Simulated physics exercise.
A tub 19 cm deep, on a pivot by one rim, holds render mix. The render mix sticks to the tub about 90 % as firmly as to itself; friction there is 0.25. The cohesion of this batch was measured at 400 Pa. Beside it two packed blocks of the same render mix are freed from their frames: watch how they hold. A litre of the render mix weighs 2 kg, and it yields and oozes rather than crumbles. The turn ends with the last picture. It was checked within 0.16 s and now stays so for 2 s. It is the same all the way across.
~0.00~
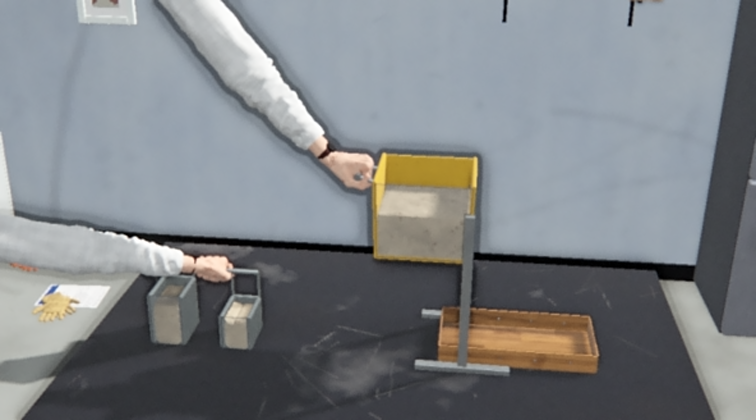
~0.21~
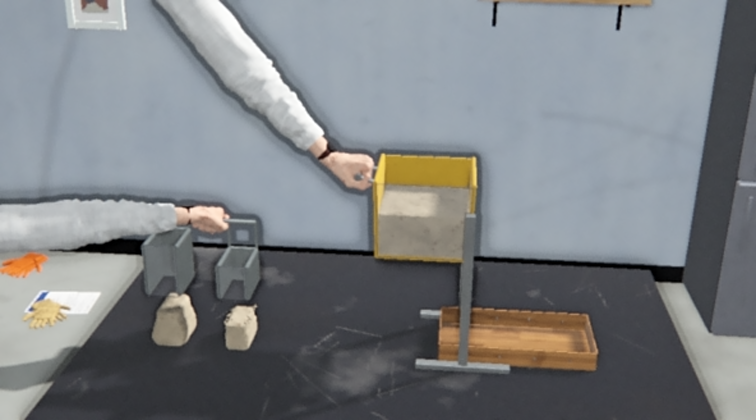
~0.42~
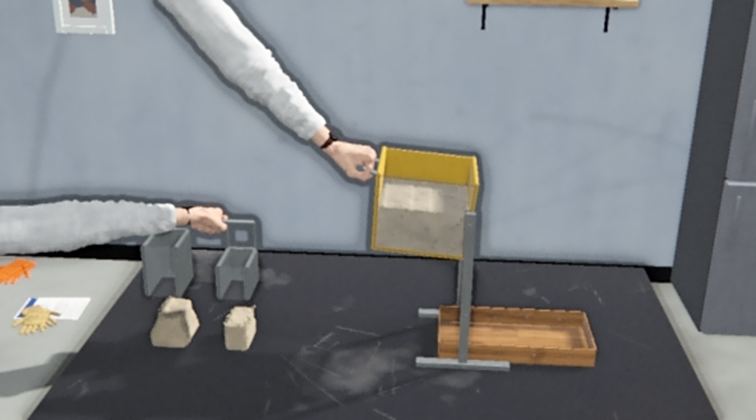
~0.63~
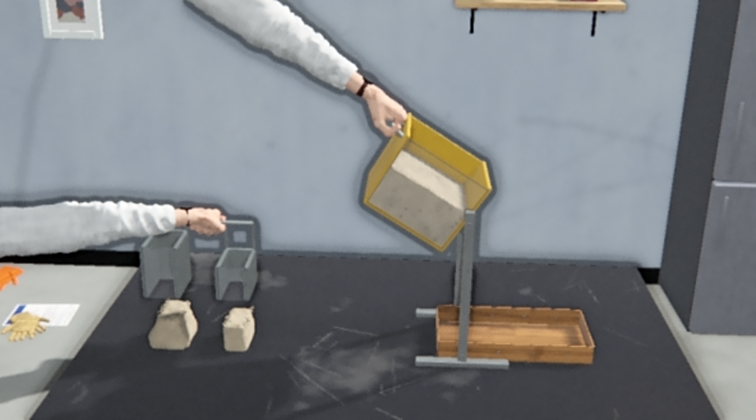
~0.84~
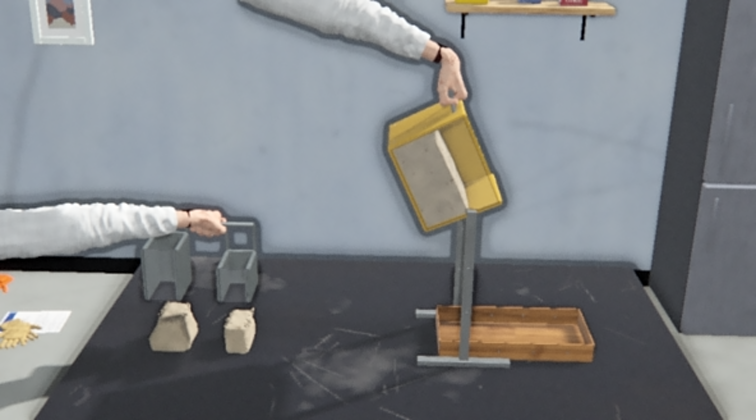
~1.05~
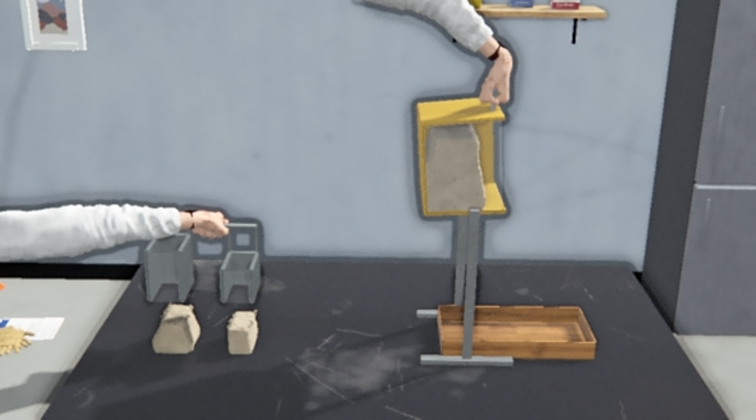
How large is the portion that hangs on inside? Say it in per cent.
The portion that hangs on inside is near 72 %.
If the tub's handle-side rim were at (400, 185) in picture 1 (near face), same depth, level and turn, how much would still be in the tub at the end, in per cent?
It would be near 100 %.
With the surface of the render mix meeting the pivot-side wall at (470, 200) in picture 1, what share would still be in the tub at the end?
It would be near 55 %.
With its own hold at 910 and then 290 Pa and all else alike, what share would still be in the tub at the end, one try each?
In that order: 100 %, 65 %.
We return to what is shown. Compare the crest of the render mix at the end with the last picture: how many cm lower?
About 8 cm.
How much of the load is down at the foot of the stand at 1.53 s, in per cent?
Some 0 per cent.
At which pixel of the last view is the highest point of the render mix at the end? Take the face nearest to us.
At about (445, 172).
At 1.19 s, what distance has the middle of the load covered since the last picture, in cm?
About 4 cm.
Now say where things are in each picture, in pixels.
The first picture shows handle-side rim at (377, 183), tilt 0 degrees; highest point of the render mix at (404, 215); test blocks 12 cm, 7.7 cm high (left to right).
The second picture shows handle-side rim at (377, 183), tilt 0 degrees; highest point of the render mix at (405, 215); test blocks 10 cm, 7.6 cm high (left to right).
The third picture shows handle-side rim at (381, 175), tilt 5 degrees; highest point of the render mix at (386, 207); test blocks 9.5 cm, 7.6 cm high (left to right).
The fourth picture shows handle-side rim at (410, 139), tilt 32 degrees; highest point of the render mix at (395, 169); test blocks 9.3 cm, 7.6 cm high (left to right).
The fifth picture shows handle-side rim at (465, 118), tilt 65 degrees; highest point of the render mix at (434, 136); test blocks 9.3 cm, 7.6 cm high (left to right).
The sixth picture shows handle-side rim at (503, 120), tilt 86 degrees; highest point of the render mix at (441, 139); test blocks 9.3 cm, 7.6 cm high (left to right).
By 1.19 s, the tub is at 86 degrees and holds 98 %.
By 1.36 s, the tub is at 86 degrees and holds 79 %.
By 1.53 s, the tub is at 86 degrees and holds 72 %.
By 1.70 s, the tub is at 86 degrees and holds 72 %.
By 3.05 s, at the end, the tub is at 86 degrees and holds 72 %.
